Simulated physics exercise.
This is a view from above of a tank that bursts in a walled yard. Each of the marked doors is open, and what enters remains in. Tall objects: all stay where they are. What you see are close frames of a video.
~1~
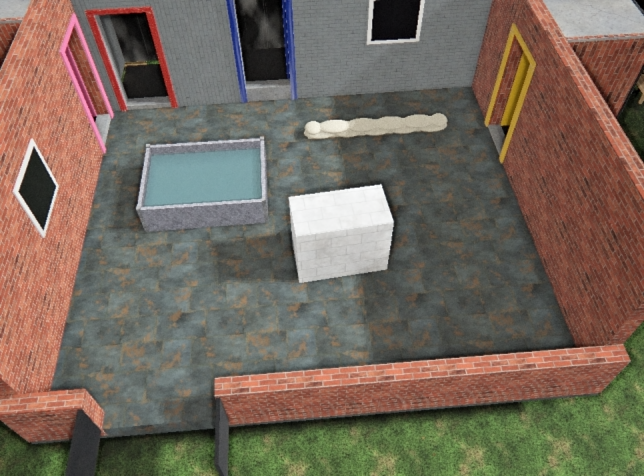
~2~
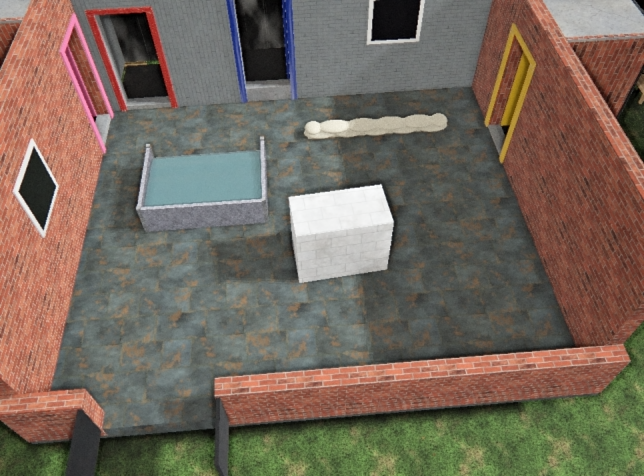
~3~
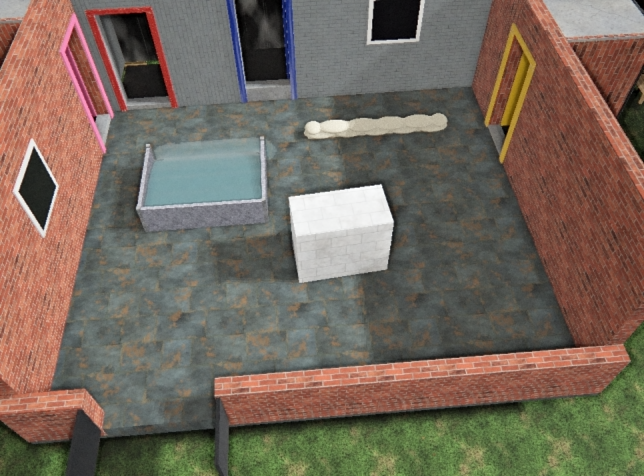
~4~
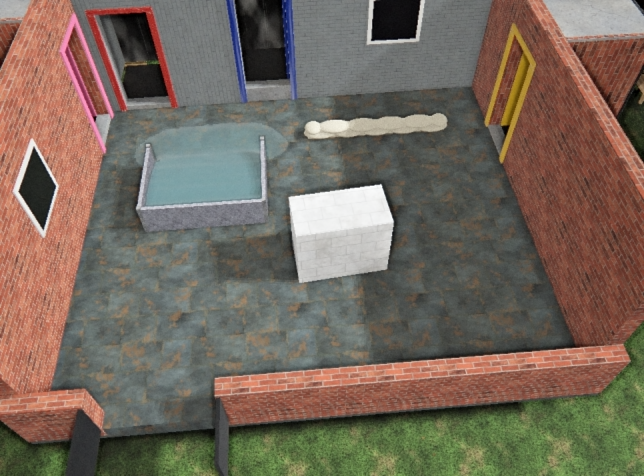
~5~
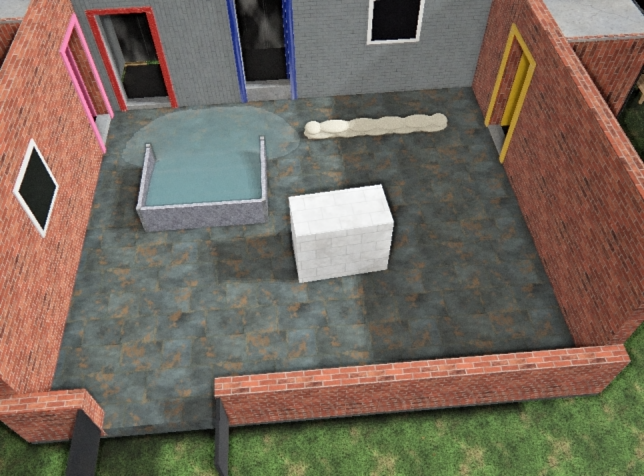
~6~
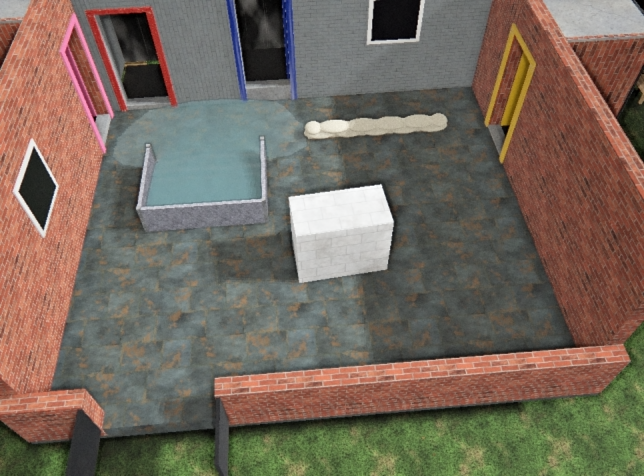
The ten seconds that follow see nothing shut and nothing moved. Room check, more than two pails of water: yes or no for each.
Red door, yes; yellow door, no; blue door, no; pink door, yes.
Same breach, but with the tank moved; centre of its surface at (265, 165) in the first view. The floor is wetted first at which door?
The blue door.
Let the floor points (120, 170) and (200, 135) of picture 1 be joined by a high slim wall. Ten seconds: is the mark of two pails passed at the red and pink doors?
After that, red misses the mark and pink misses the mark.
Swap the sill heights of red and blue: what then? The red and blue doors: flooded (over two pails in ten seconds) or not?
As I read it, the red door misses the mark, while the blue door tops the limit.
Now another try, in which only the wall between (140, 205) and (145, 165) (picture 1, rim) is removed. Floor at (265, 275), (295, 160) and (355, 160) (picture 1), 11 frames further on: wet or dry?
Untouched, untouched, untouched.
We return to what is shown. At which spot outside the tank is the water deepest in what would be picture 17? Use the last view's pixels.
That spot is close to (113, 112).
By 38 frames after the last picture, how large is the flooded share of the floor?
My estimate is close to 50 per cent.
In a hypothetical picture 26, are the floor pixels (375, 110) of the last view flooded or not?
My call: Swamped.
A moment on, water covers 15 % of the floor; the red door under two buckets in, the yellow door not reached, the blue door wet at the sill, nothing in, the pink door wet at the sill, nothing in.
Next, water covers 20 % of the floor; the red door over two buckets in, the yellow door not reached, the blue door wet at the sill, nothing in, the pink door under two buckets in.
Then, water covers 30 % of the floor; the red door over two buckets in, the yellow door not reached, the blue door wet at the sill, nothing in, the pink door over two buckets in.
Later, water covers 50 % of the floor; the red door far over two buckets in, the yellow door under two buckets in, the blue door wet at the sill, nothing in, the pink door over two buckets in.
In the end, water covers 60 % of the floor; the red door far over two buckets in, the yellow door under two buckets in, the blue door wet at the sill, nothing in, the pink door over two buckets in.
